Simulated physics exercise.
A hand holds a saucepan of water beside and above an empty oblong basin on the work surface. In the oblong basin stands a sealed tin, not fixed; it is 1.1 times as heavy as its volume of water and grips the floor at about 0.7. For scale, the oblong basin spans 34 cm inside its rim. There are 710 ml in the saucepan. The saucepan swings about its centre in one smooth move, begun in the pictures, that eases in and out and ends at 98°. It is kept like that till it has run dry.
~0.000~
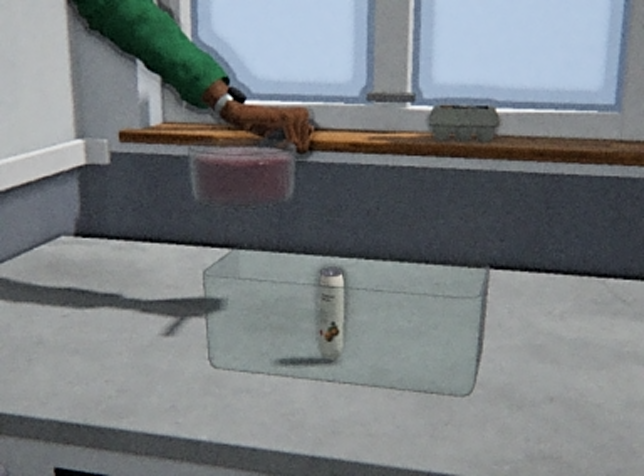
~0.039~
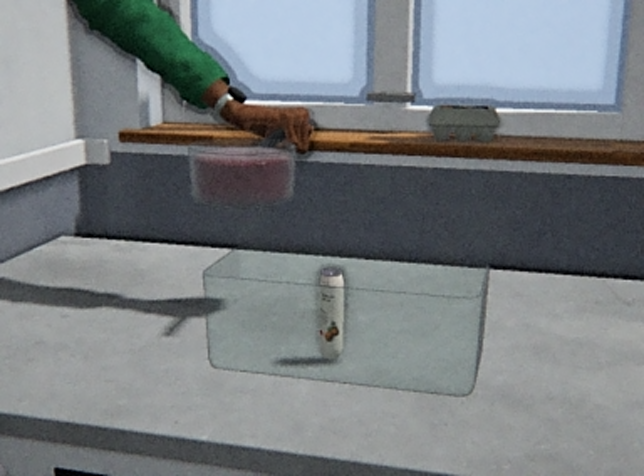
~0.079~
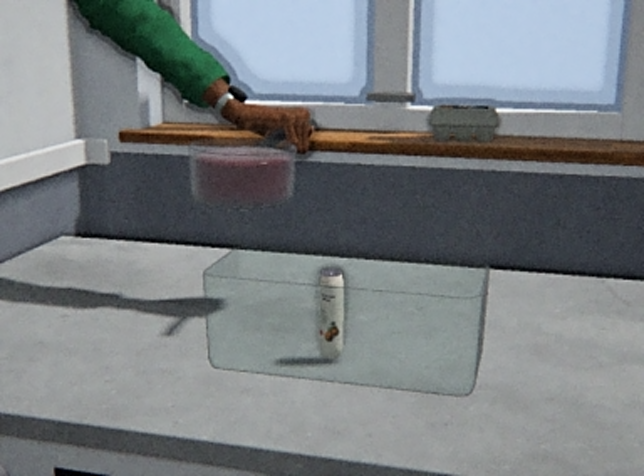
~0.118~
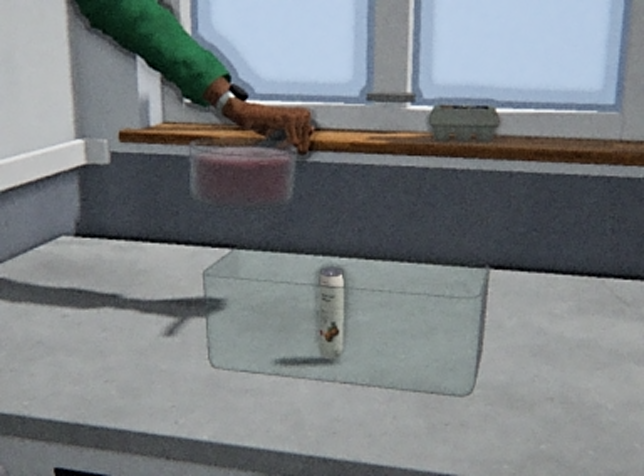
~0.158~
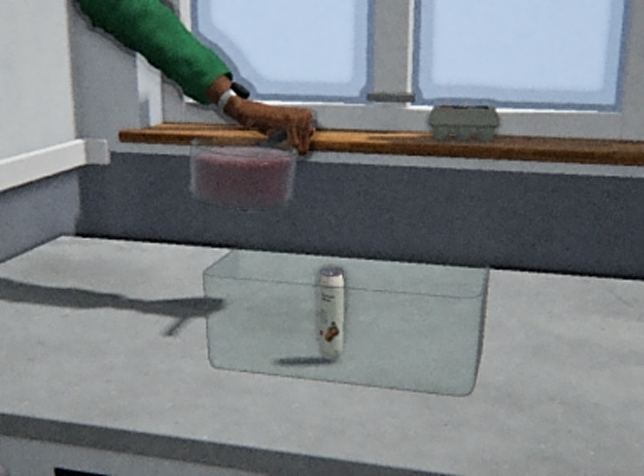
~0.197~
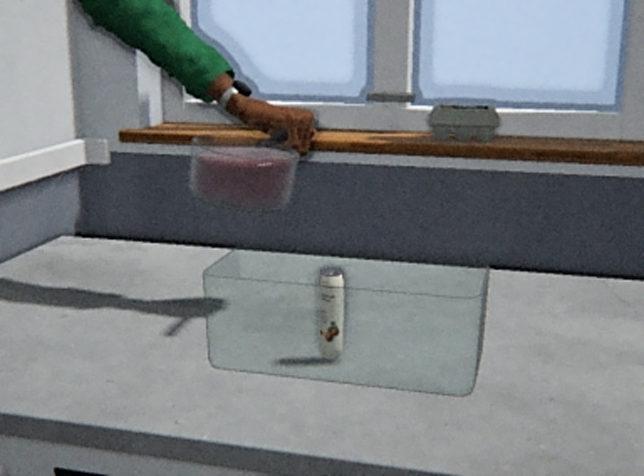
A hand in a green sleeve holding a clear pan of pinkish liquid above a glass basin, tilting it slightly to the right.
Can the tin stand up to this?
It keeps standing.
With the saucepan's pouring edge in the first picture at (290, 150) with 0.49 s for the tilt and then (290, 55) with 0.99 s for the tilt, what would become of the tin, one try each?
First it topples; then it stays up.
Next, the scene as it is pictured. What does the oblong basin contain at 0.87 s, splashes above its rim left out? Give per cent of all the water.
Some 78 per cent.
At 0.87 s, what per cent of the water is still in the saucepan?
Some 12 per cent.
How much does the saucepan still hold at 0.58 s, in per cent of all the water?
Near 60 in a hundred.
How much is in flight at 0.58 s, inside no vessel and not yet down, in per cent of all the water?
Some 30 per cent.
Then, 0.58 s in, the tilt is 63° and 60 per cent is still to pour; the tin stands where it began.
Then, 0.87 s in, the tilt is 94° and 12 per cent is still to pour; the tin stands where it began.
Then, 1.17 s in, the tilt is 98° and 1 per cent is still to pour; the tin stands where it began.
Then, 1.49 s in, the tilt is 98° and 0 per cent is still to pour; the tin stands where it began.
Finally, the tin stands where it began.
